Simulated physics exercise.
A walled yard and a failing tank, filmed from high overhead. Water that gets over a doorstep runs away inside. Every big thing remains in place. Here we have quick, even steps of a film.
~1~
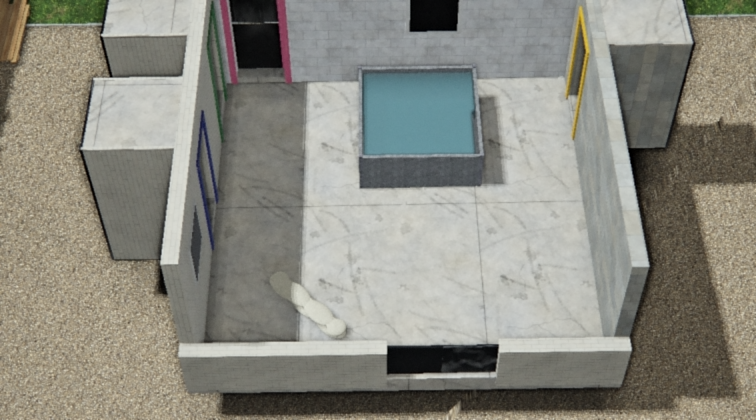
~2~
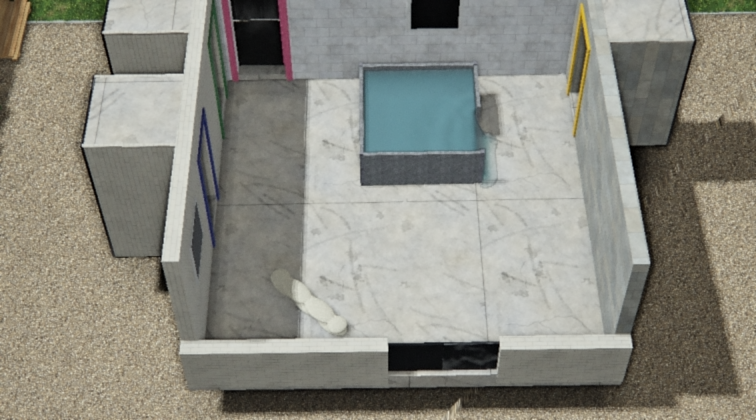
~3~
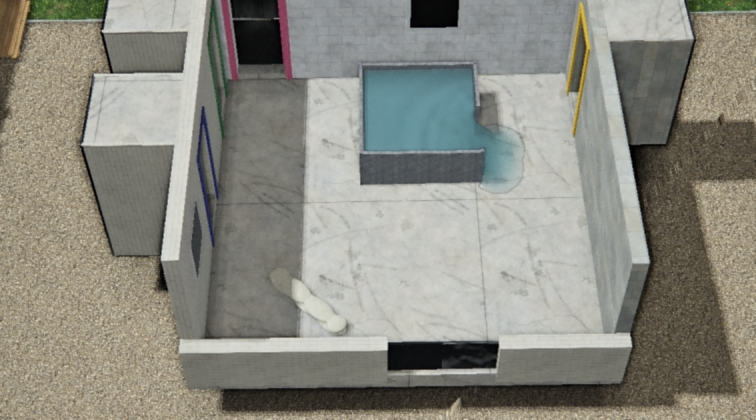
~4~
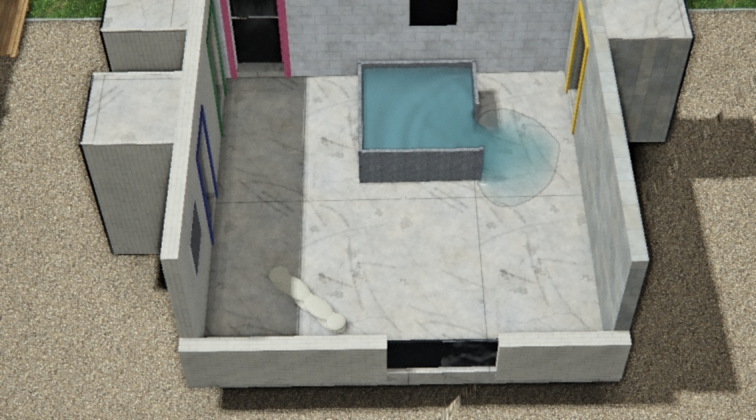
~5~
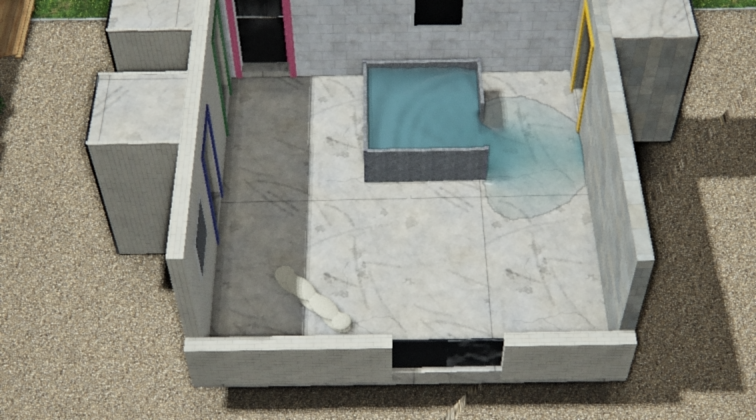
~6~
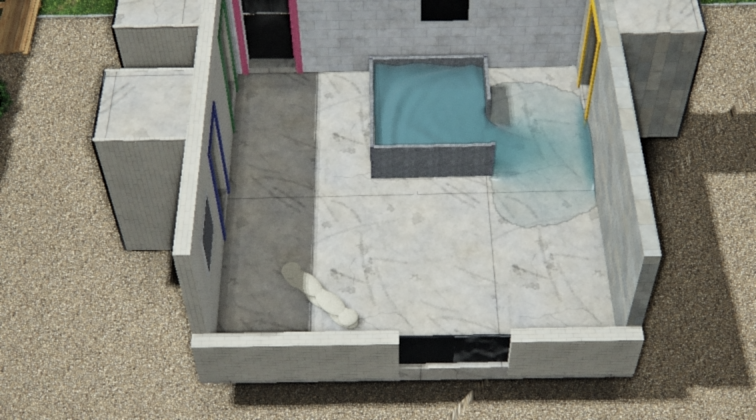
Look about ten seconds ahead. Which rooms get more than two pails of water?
The yellow door gets overrun I think. The blue door holds up fine I think. The green door holds up fine I think. The pink door holds up fine I think.
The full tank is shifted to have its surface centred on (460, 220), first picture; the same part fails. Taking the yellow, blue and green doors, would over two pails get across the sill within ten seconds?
Lab note - yellow door remains within bounds; blue door remains within bounds; green door remains within bounds.
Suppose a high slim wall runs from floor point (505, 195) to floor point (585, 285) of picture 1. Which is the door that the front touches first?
First comes the yellow-painted one.
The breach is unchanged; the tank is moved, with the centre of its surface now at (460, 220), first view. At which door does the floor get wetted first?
Note: The one in yellow.
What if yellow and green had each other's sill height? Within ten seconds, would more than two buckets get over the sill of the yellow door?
Well, the way I see it, the yellow door never reaches the limit.
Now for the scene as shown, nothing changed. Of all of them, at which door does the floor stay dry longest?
That would be the blue one.
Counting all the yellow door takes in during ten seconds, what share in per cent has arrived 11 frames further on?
That comes out to 45 per cent by my count.
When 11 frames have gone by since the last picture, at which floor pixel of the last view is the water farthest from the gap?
Roughly (617, 351).
A moment on, water covers 20 % of the floor; the yellow door over two buckets in, the blue door not reached, the green door not reached, the pink door not reached.
Next, water covers 25 % of the floor; the yellow door over two buckets in, the blue door not reached, the green door not reached, the pink door not reached.
Then, water covers 45 % of the floor; the yellow door far over two buckets in, the blue door not reached, the green door not reached, the pink door not reached.
Later, water covers 80 % of the floor; the yellow door far over two buckets in, the blue door wet at the sill, nothing in, the green door wet at the sill, nothing in, the pink door wet at the sill, nothing in.
In the end, water covers 90 % of the floor; the yellow door far over two buckets in, the blue door wet at the sill, nothing in, the green door wet at the sill, nothing in, the pink door wet at the sill, nothing in.
